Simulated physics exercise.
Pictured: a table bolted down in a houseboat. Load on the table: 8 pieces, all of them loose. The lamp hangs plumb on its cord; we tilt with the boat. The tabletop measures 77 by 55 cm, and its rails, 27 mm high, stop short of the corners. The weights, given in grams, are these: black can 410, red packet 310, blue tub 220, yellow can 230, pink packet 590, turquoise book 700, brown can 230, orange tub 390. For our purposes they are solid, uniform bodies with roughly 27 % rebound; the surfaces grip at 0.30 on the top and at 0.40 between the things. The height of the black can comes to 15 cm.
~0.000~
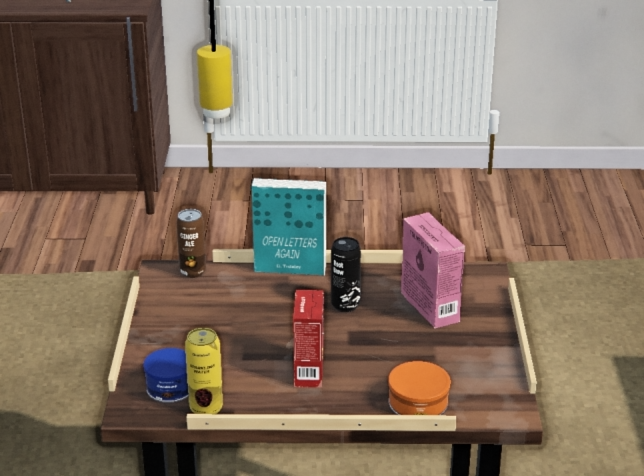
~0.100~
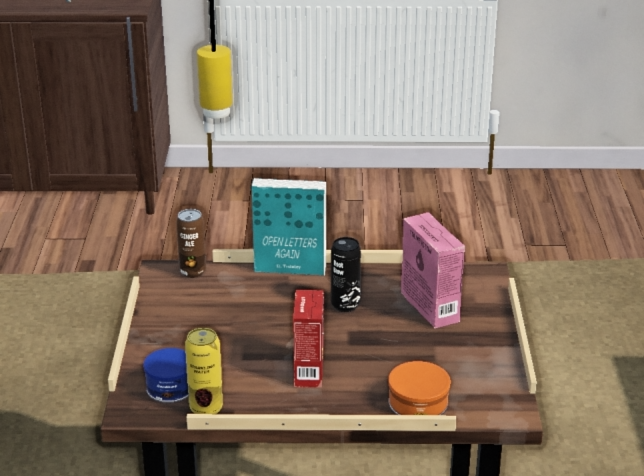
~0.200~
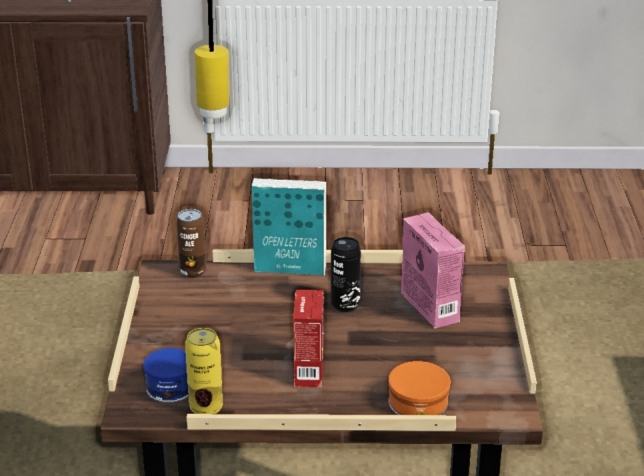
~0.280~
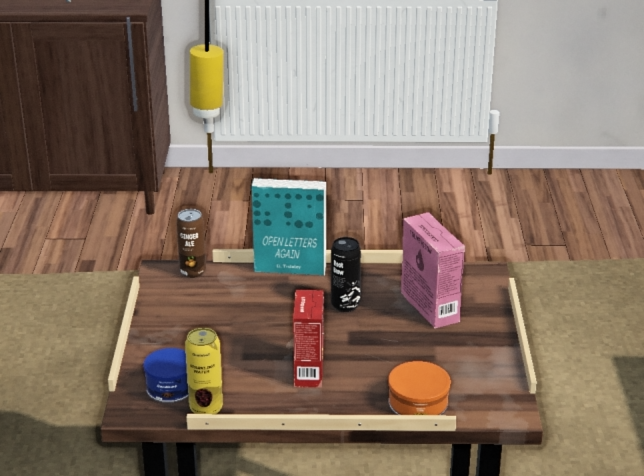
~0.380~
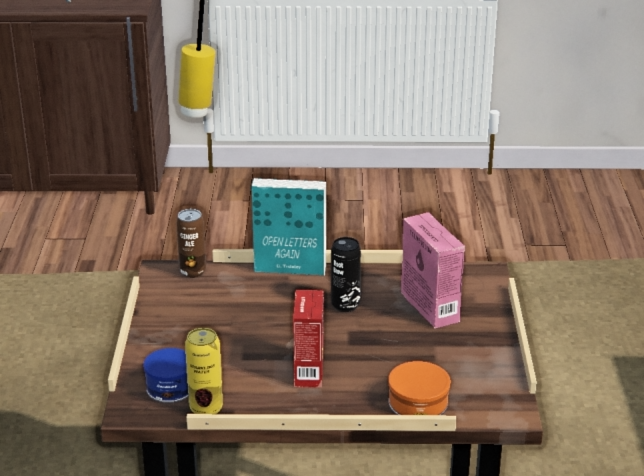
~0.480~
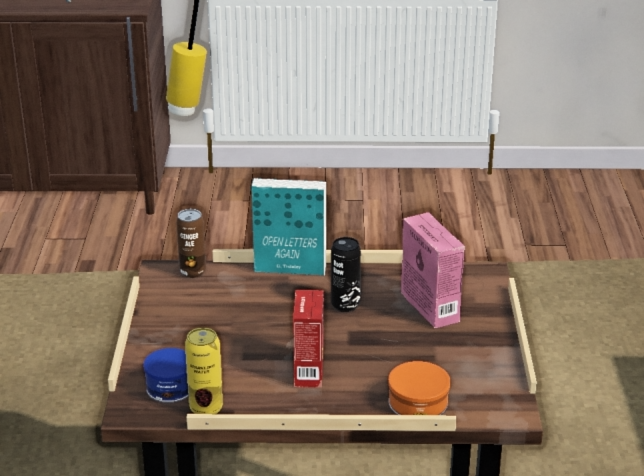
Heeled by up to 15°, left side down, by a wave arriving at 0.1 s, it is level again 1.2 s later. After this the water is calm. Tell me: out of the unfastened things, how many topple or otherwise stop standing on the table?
I'd say not a single one.
After 0.78 s, boat heeled 14°, left side down.
After 1.18 s, boat heeled 1°, left side down.
After 1.58 s, boat level.
At rest (1.8 s), all 8 in place, give or take 5 cm. Seen from the same camera at the end, black can near (346, 276), red packet near (309, 338).
